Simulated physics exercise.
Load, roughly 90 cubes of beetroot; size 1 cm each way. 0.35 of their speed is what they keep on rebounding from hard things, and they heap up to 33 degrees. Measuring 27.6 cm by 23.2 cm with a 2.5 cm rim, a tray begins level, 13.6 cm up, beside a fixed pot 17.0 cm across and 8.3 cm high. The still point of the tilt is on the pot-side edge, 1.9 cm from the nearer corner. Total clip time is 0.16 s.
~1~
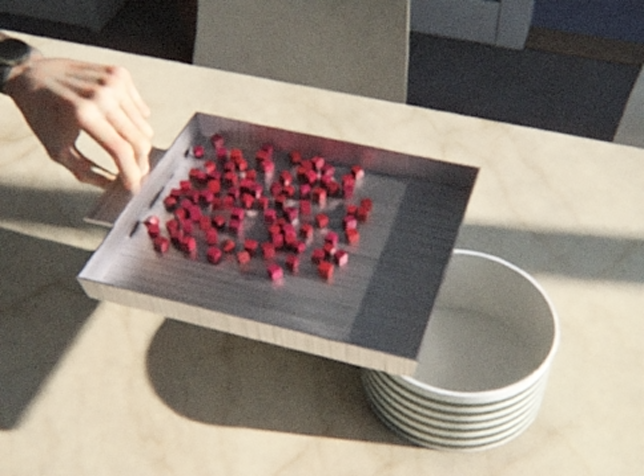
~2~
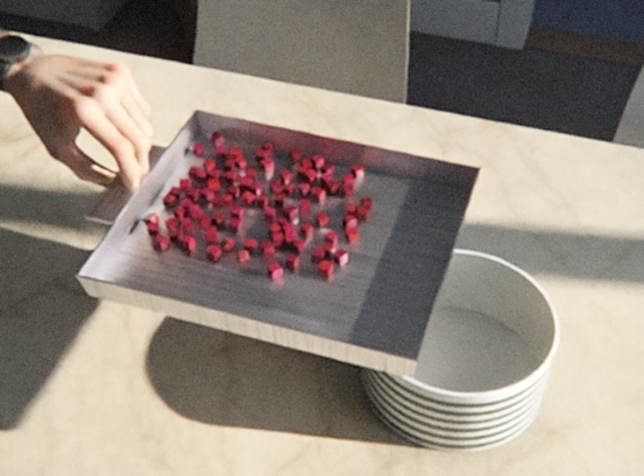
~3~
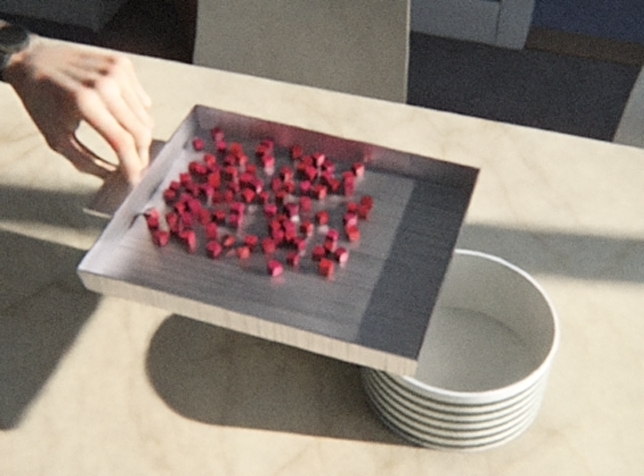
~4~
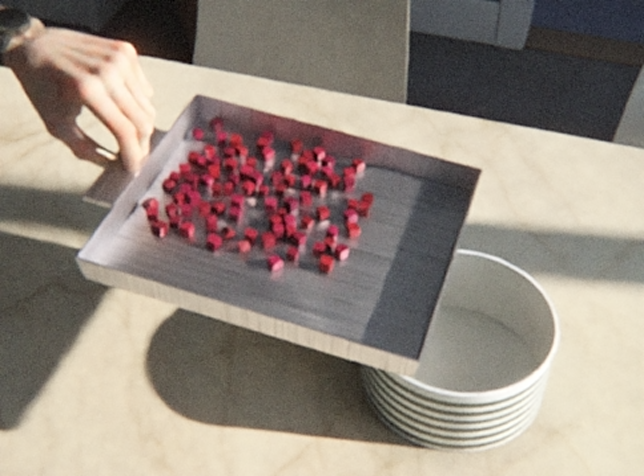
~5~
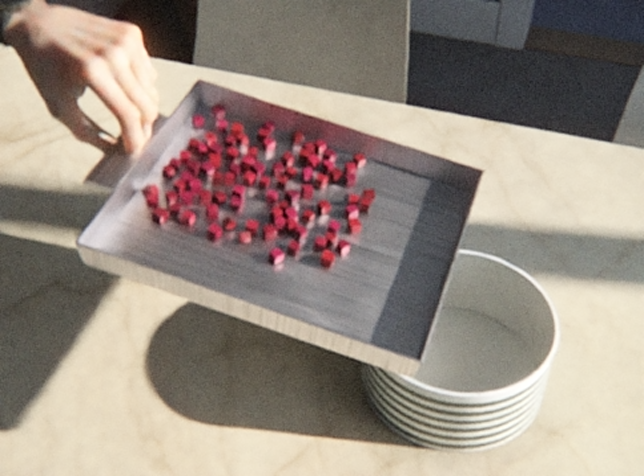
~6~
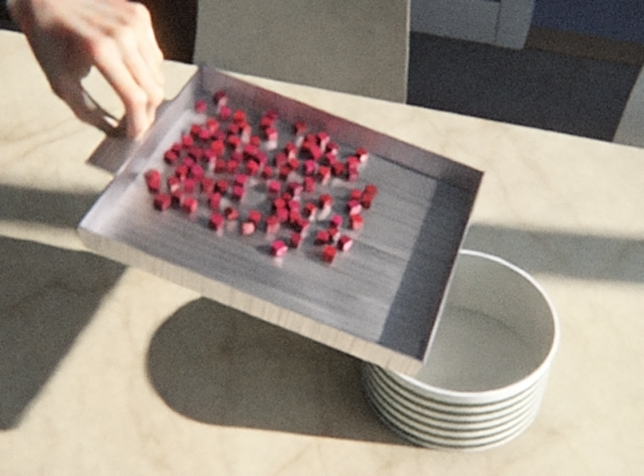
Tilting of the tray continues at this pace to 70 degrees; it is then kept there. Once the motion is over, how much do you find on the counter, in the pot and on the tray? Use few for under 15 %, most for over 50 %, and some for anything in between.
Counter: Some, pot: Some, tray: Some.
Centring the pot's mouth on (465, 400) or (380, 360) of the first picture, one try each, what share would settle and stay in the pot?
10 % and 0 %.
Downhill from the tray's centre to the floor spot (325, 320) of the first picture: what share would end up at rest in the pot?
Near 0 percent, give or take.
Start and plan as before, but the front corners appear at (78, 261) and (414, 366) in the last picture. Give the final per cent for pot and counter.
You'd end with pot at 0 and counter at 75.
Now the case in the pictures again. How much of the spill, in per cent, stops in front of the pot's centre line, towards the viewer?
About 20 percent of the spill.
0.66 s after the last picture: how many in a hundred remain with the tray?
About 45% of the load.
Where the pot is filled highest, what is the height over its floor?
Top level: Approx. 1.0 cm.
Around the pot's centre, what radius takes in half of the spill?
About 24 centimetres.
Then, 0.23 s after the last picture, tilt 42 degrees; the tray holds 100 %, the pot 0 %.
Then, 0.38 s after the last picture, tilt 62 degrees; the tray holds 100 %, the pot 0 %.
Then, 0.66 s after the last picture, tilt 70 degrees; the tray holds 45 %, the pot 30 %.
In the end, counter 25 %, pot 40 %, tray 35 %.
